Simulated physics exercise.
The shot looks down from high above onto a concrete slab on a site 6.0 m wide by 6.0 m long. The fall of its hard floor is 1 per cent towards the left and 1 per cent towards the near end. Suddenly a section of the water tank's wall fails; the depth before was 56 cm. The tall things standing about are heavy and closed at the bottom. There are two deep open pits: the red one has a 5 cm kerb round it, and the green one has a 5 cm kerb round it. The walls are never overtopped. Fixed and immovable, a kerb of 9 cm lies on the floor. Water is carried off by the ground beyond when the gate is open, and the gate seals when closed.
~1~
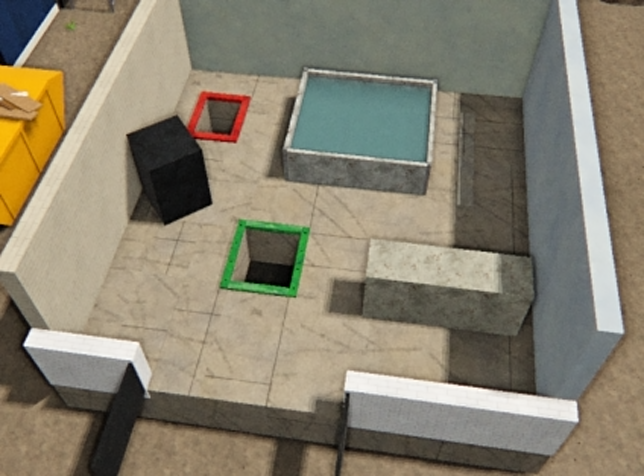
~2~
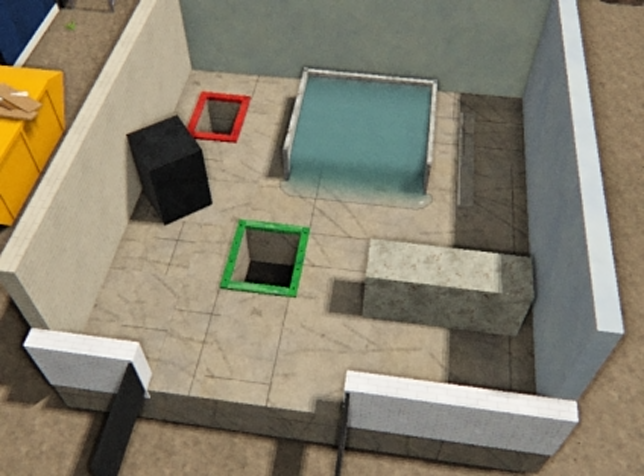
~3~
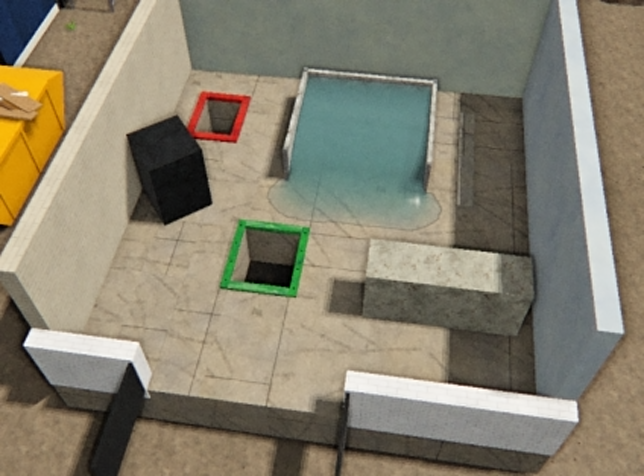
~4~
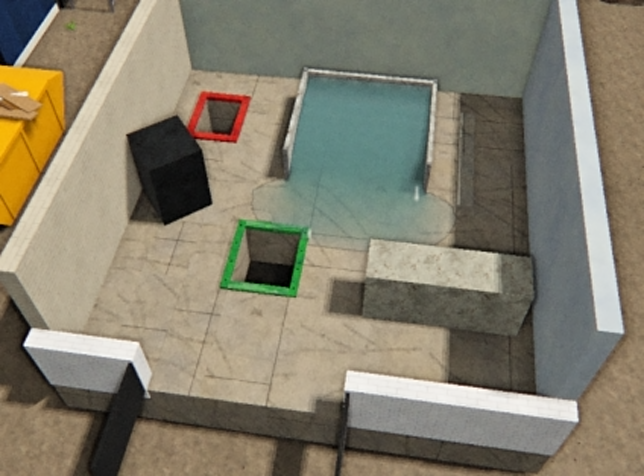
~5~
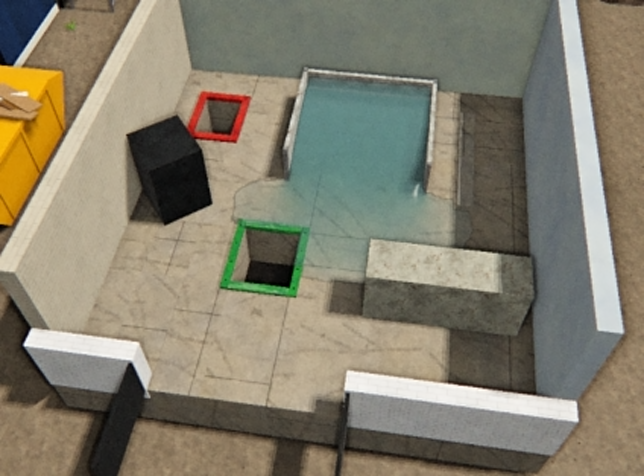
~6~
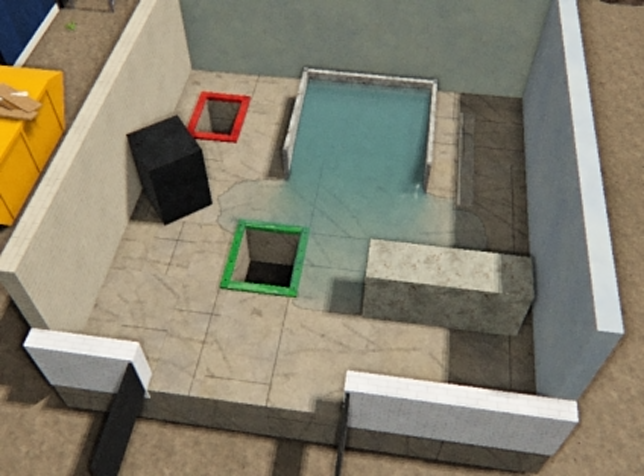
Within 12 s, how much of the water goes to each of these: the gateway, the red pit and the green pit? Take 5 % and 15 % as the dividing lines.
Shares: Gateway - above 15 %; red pit - less than 5 %; green pit - above 15 %.
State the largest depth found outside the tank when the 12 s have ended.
Max depth: About 8 centimetres.
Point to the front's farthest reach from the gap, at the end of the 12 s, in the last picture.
Somewhere near pixel (72, 361).
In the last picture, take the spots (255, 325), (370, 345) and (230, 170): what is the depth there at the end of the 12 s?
1, 3 and 2 cm, respectively.
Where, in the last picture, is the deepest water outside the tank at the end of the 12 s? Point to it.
You'll find it around (147, 179).
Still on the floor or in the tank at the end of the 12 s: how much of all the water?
Some 40 per cent remains.
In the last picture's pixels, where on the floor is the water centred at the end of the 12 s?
Near (311, 218).
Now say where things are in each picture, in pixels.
In the first picture, the water tank at (363, 118) is whole and still, 56 cm deep.
In the second picture, water pours out at (356, 177) and has run 1.1 m, to (425, 202); deepest outside 14 cm, 56 cm at the water tank's back.
In the third picture, the front is at (273, 195), 1.3 m from the gap at (356, 178); 1.4 m2 of floor is under water; 56 cm left at the back of the water tank.
In the fourth picture, water pours out at (356, 179) and has run 1.6 m, to (443, 231); deepest outside 22 cm, 55 cm at the water tank's back.
In the fifth picture, the front is at (239, 219), 1.9 m from the gap at (356, 179); 4.2 m2 of floor is under water; 48 cm left at the back of the water tank.
In the sixth picture, the front is at (298, 301), 2.3 m from the gap at (356, 179); 5.2 m2 of floor is under water; 47 cm left at the back of the water tank.
A moment later water covers 30 % of the floor and is deepest (34 cm) near (376, 281); gone so far, the gateway 1 %, the red pit 0 %, the green pit 6 %.
Soon after water covers 40 % of the floor and is deepest (28 cm) near (377, 271); gone so far, the gateway 8 %, the red pit 0 %, the green pit 12 %.
Next water covers 55 % of the floor and is deepest (19 cm) near (519, 287); gone so far, the gateway 19 %, the red pit 0 %, the green pit 18 %.
Later on water covers 80 % of the floor and is deepest (8 cm) near (480, 147); gone so far, the gateway 29 %, the red pit 0 %, the green pit 22 %.
At the end water covers 90 % of the floor and is deepest (8 cm) near (147, 179); gone so far, the gateway 38 %, the red pit 0 %, the green pit 23 %.
